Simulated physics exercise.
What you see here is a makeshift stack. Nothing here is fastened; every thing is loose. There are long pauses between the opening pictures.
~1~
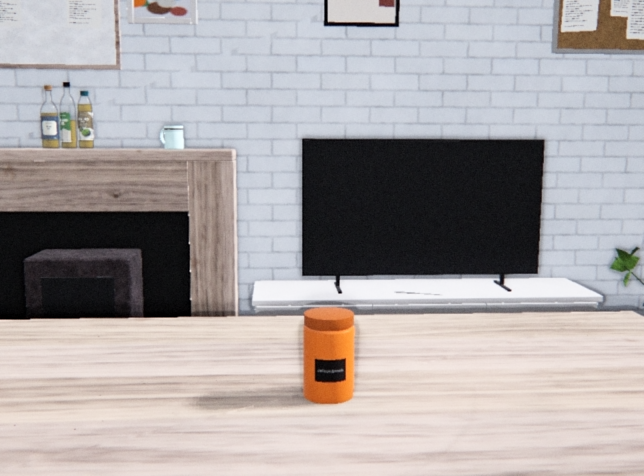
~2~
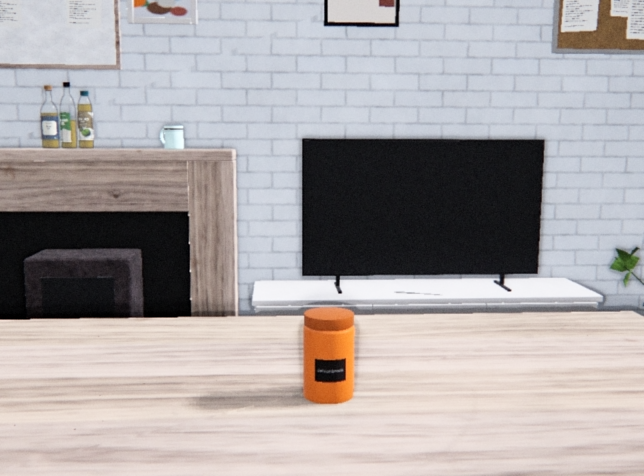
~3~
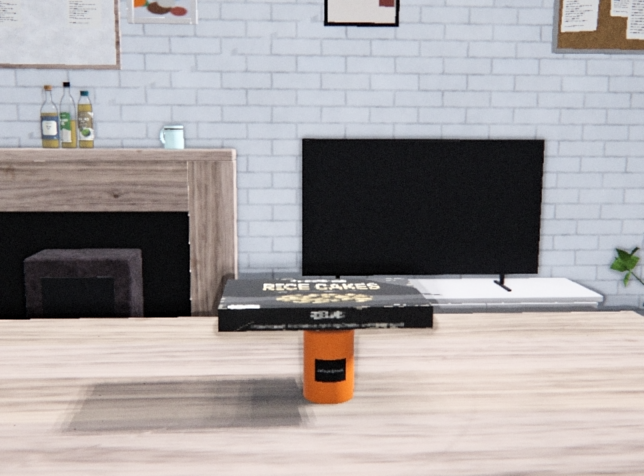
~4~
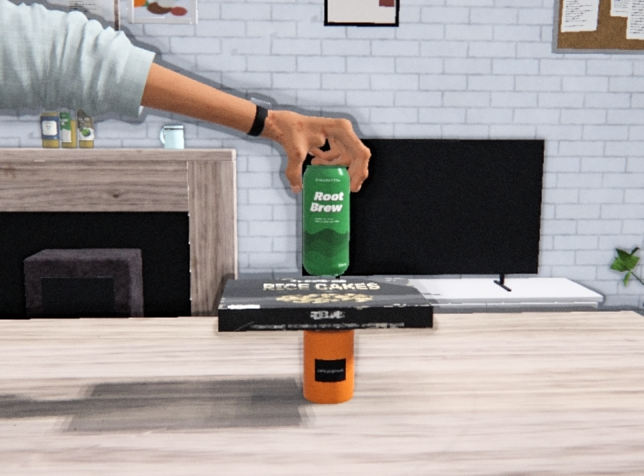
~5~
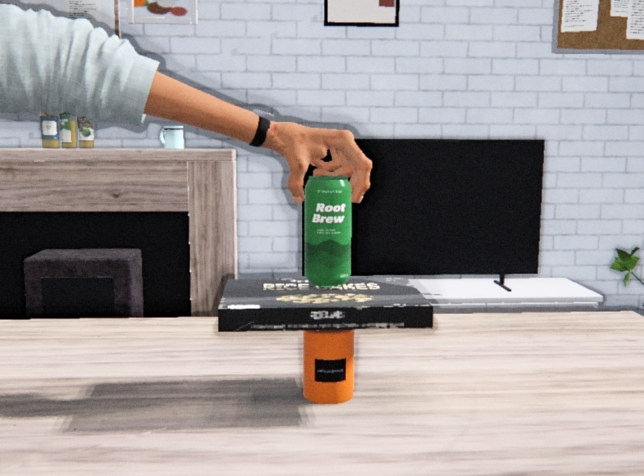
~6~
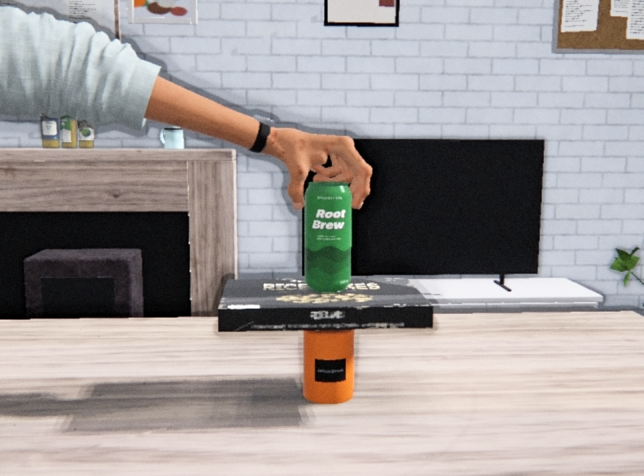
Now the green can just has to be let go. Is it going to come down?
No, it stays up.
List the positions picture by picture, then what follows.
In the first picture, the last thing is not in view yet; orange jar (329, 355).
In the second picture, the last thing is not in view yet; orange jar (329, 355).
In the third picture, the last thing is not in view yet; orange jar (329, 355).
The fourth picture shows on its way; green can (326, 220); orange jar (329, 355).
The fifth picture shows on its way; green can (328, 231); orange jar (329, 355).
The sixth picture shows in place under the hand; green can (328, 237); orange jar (329, 355).
Then, 0.20 s later than the last frame, all is still.
Then, 0.40 s later than the last frame, green can resting near (328, 237).
When it is over, all 3 as before. End places, in pixels of the last picture, green can near (328, 237). The stack keeps its balance.
